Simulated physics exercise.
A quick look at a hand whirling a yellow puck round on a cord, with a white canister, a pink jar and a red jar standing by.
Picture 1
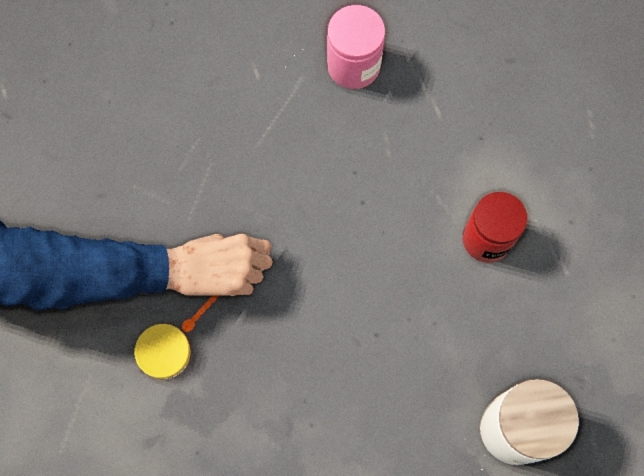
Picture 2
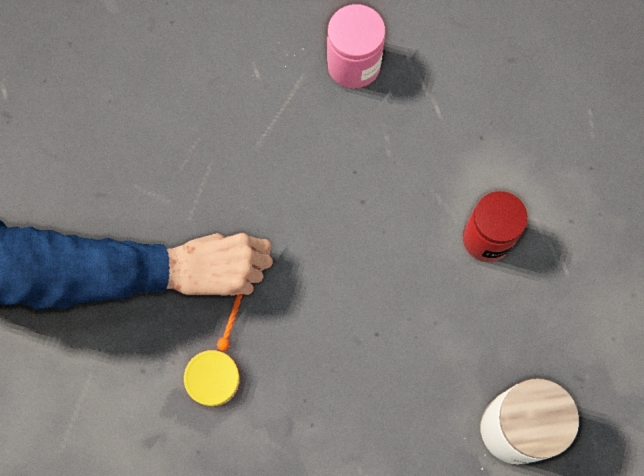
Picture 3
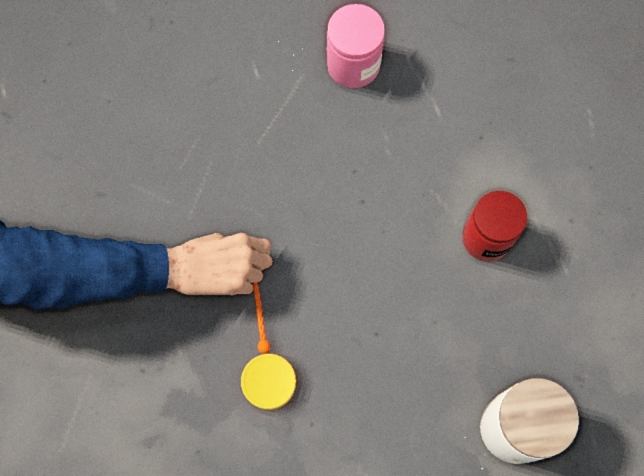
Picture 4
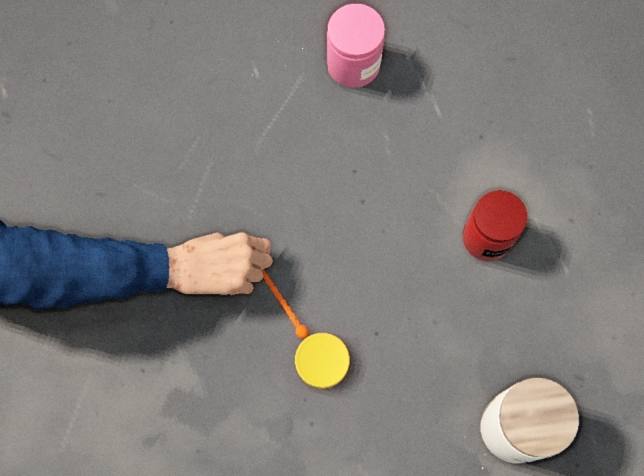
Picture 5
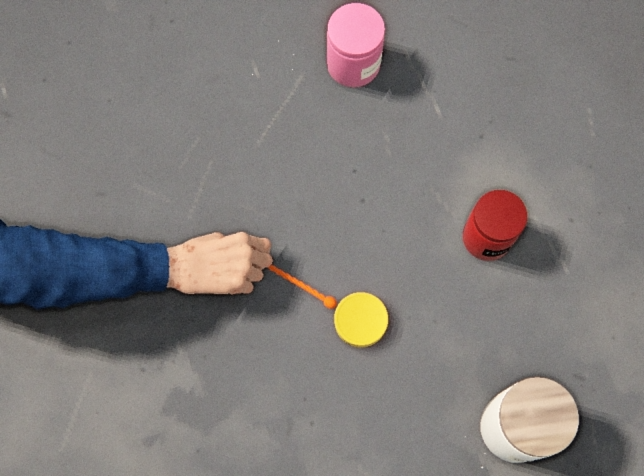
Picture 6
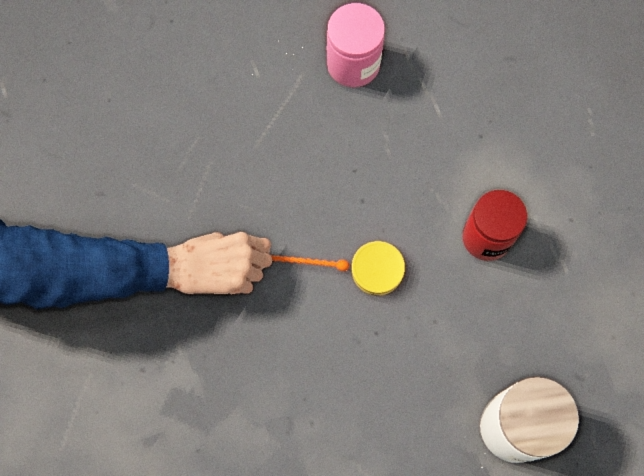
A yellow puck on an orange cord swings anticlockwise around a hand, passing below it.
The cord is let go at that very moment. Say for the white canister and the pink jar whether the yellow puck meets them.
The white canister escapes it, the pink jar is struck.
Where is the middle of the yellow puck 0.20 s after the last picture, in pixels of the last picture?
Close to (378, 97).
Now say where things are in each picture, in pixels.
Yellow puck (162, 351); white canister (540, 419); pink jar (357, 30); red jar (501, 216), in the first frame.
Yellow puck (211, 378), in the second frame.
Yellow puck (268, 381), in the third frame.
Yellow puck (323, 360), in the fourth frame.
Yellow puck (361, 319), in the fifth frame.
Yellow puck (378, 267); white canister (540, 416); pink jar (356, 28); red jar (501, 215); going round anticlockwise, in the sixth frame.
Then, 0.08 s on from there, puck near (373, 167).
Then, 0.20 s on from there, puck near (378, 97); pink jar pushed aside.
In the end, puck near (385, 95); pink jar pushed aside. The white canister stays untouched and the pink jar gets hit.
